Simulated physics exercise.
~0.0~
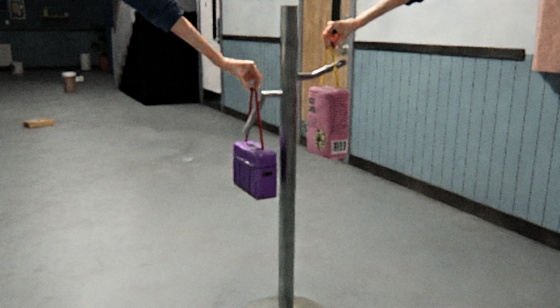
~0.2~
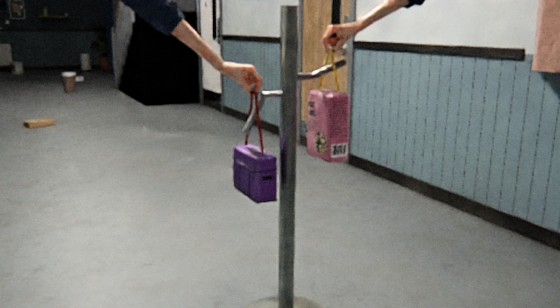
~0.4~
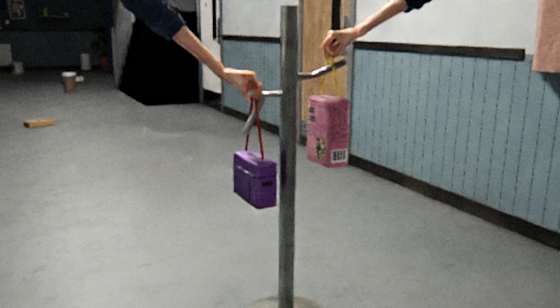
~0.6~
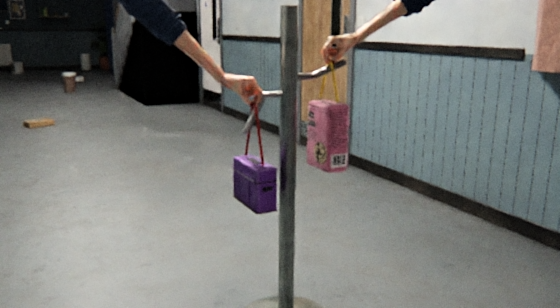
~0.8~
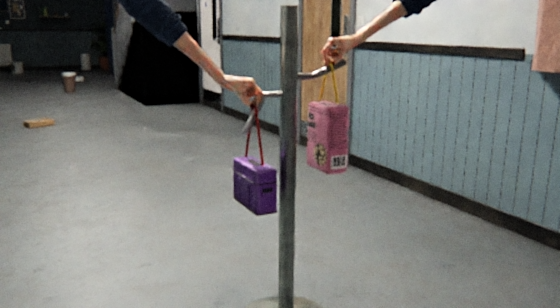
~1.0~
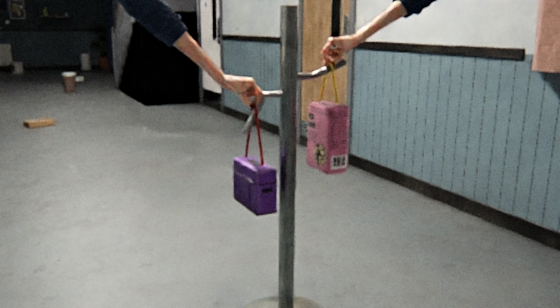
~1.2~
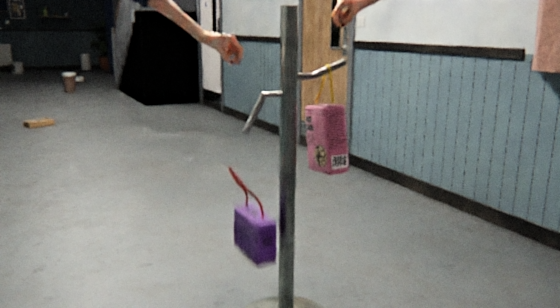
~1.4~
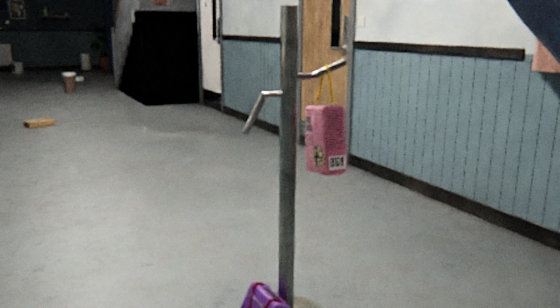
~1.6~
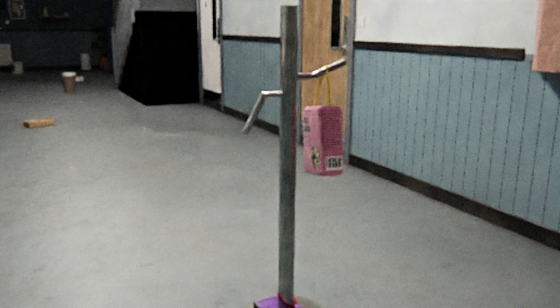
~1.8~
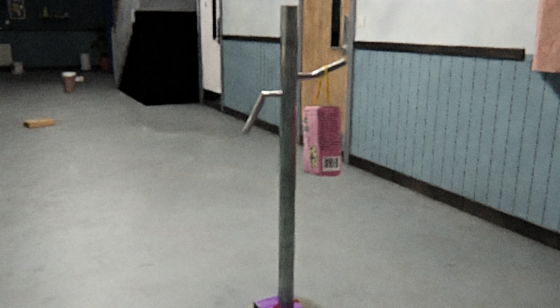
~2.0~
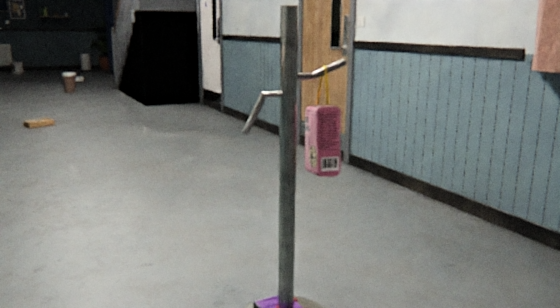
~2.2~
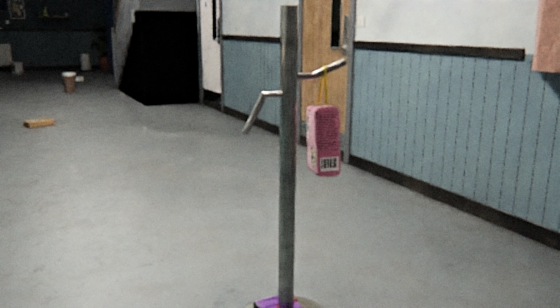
A purple case dropped to the floor when two hands let go after lowering it and a pink sack onto the pegs of a metal post. The case ended up on its side by the base, while the pink sack stayed hanging on the right.
